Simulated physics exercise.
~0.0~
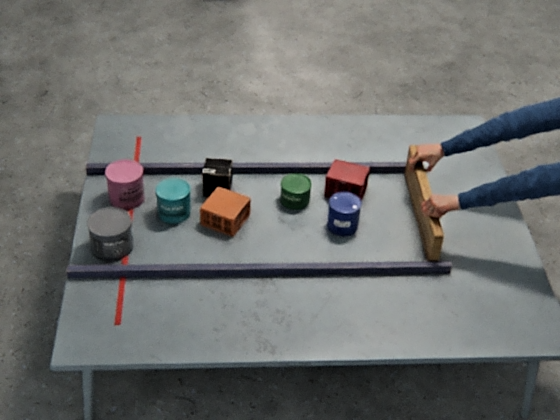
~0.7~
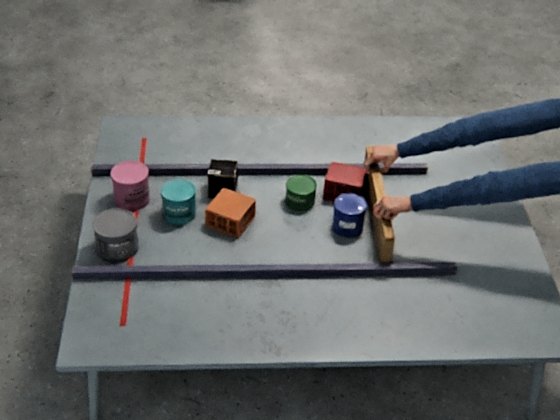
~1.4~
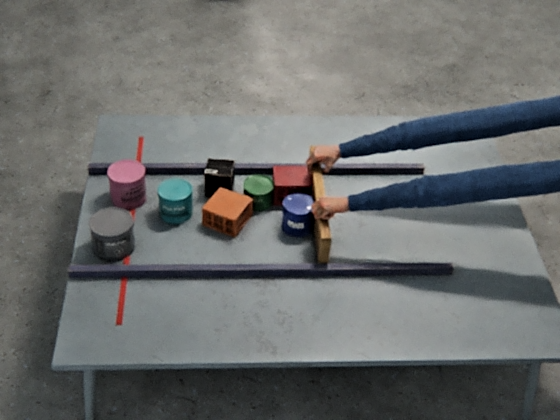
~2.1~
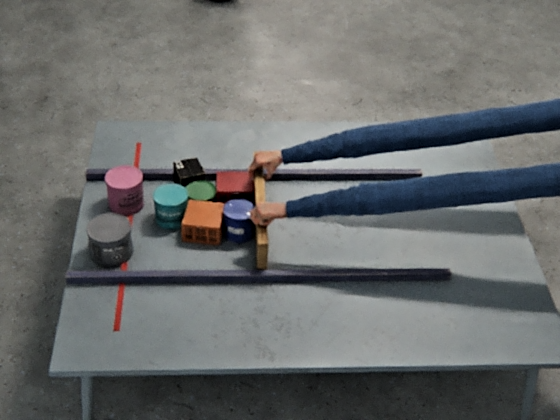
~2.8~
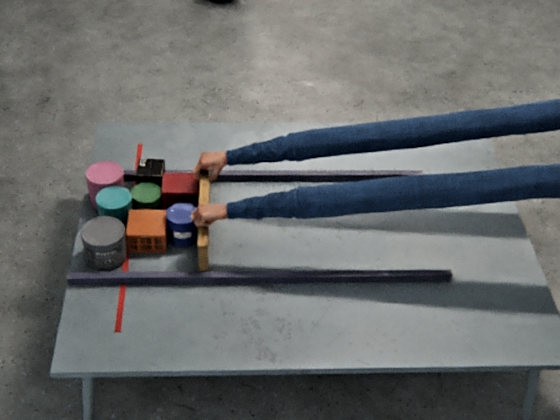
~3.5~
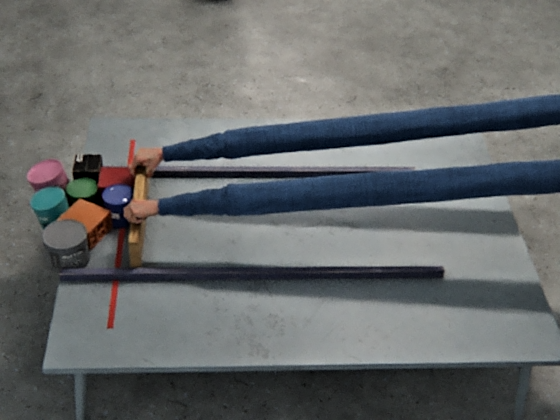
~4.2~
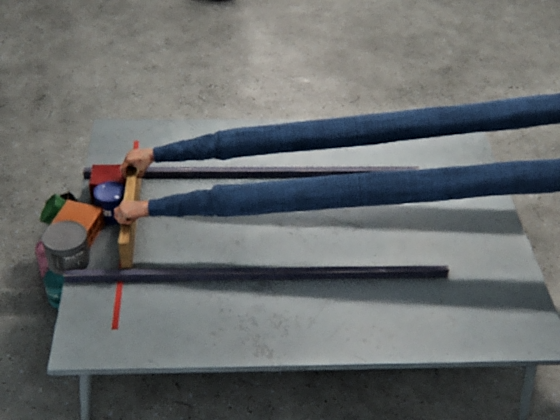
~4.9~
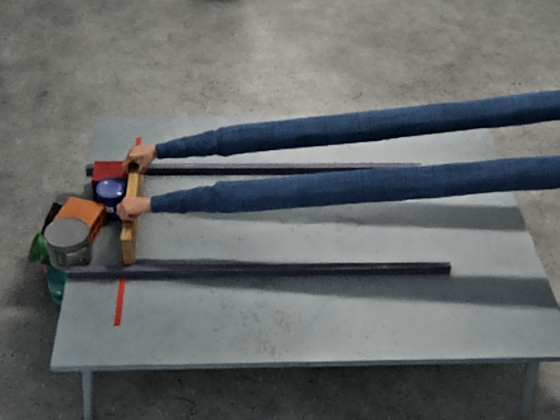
Two hands push a wooden plank left, shoving pails and blocks together until several tip off the table's edge.
